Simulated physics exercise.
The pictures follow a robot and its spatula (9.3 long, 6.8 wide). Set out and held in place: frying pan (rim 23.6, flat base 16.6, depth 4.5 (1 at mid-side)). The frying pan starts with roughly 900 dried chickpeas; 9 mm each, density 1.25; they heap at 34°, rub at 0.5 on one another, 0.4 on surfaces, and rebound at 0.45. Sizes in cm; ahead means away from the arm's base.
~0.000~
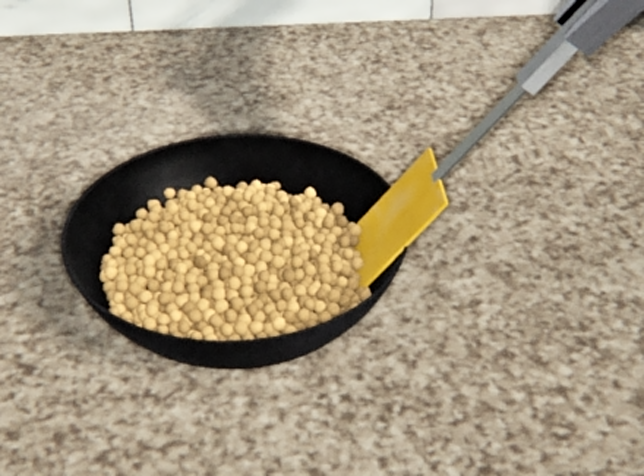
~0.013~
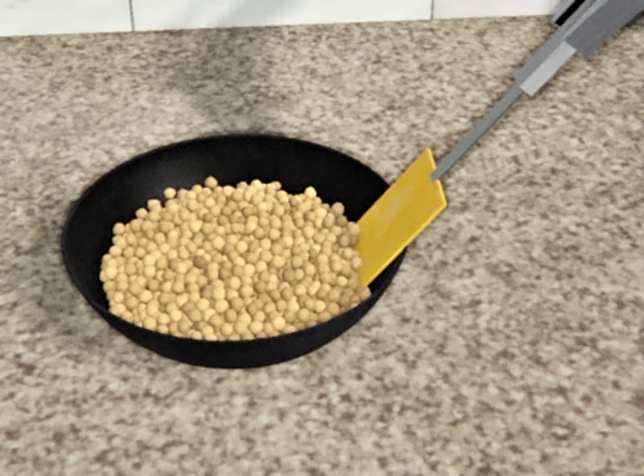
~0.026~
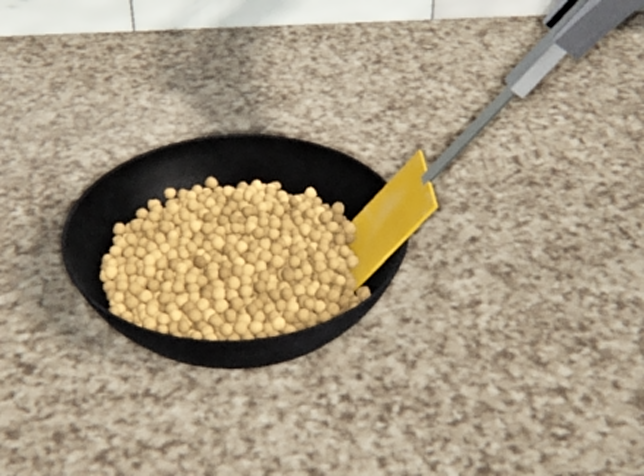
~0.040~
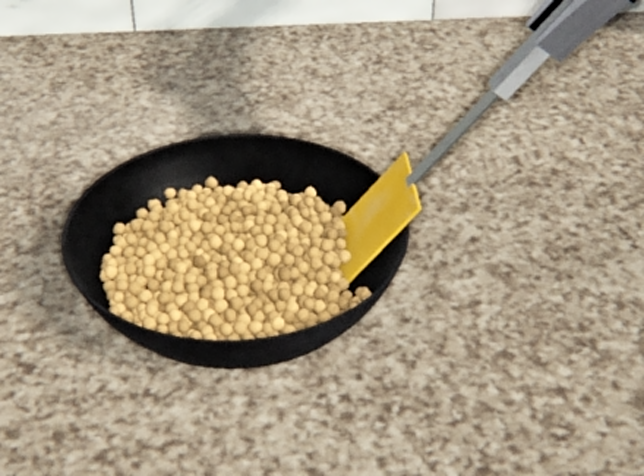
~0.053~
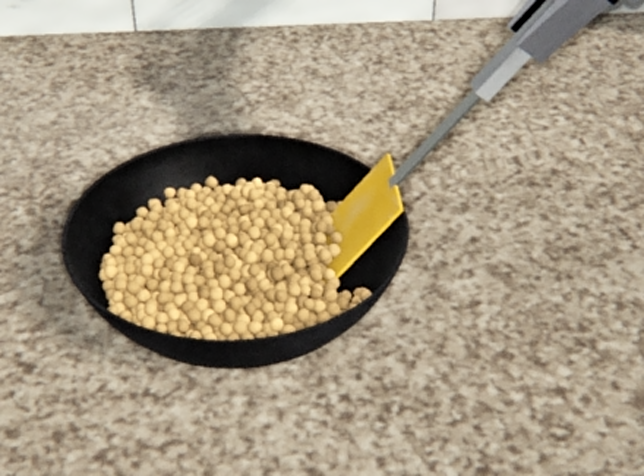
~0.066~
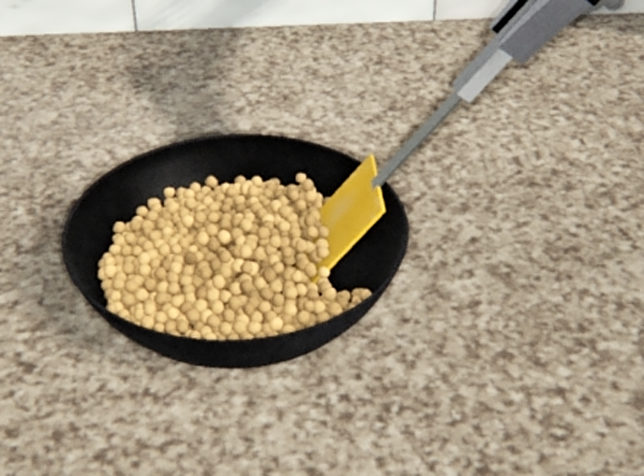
To begin with, a yellow spatula held by a robot arm rests at the right side of a black frying pan of dried chickpeas on a speckled counter. The spatula then slides slowly left, pushing the nearest chickpeas into a slightly higher heap and baring some dark pan behind it.
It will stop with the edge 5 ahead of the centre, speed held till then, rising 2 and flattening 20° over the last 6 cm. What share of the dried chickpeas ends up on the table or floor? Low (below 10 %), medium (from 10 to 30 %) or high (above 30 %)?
Answer: Low; below 10 % of the dried chickpeas finish on the table or floor.
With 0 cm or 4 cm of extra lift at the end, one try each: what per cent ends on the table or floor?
Some 0 and 10 per cent.
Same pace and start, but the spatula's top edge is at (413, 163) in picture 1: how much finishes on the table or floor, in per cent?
About 5 per cent.
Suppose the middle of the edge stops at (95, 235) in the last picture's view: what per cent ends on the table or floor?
Some 25 per cent.
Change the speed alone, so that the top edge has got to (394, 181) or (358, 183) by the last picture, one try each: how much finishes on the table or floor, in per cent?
About 0 and 5 per cent.
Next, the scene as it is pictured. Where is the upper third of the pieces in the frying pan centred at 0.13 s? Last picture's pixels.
Near (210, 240).
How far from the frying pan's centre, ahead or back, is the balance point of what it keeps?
About 3.5 cm ahead.
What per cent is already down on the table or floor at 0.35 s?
Roughly 0 per cent.
After 0.10 s, sloping 51°, highest piece 6 above the table; 900 in the frying pan.
After 0.13 s, sloping 43°, highest piece 7 above the table; 900 in the frying pan.
After 0.35 s, sloping 32°, highest piece 5 above the table; 893 in the frying pan, 6 on the table or floor, 1 on the blade or in flight.
After 1.40 s, sloping 32°, highest piece 5 above the table; 892 in the frying pan, 8 on the table or floor.
In the end, 892 in the frying pan, 8 on the table or floor. That is 1 % on the table or floor.
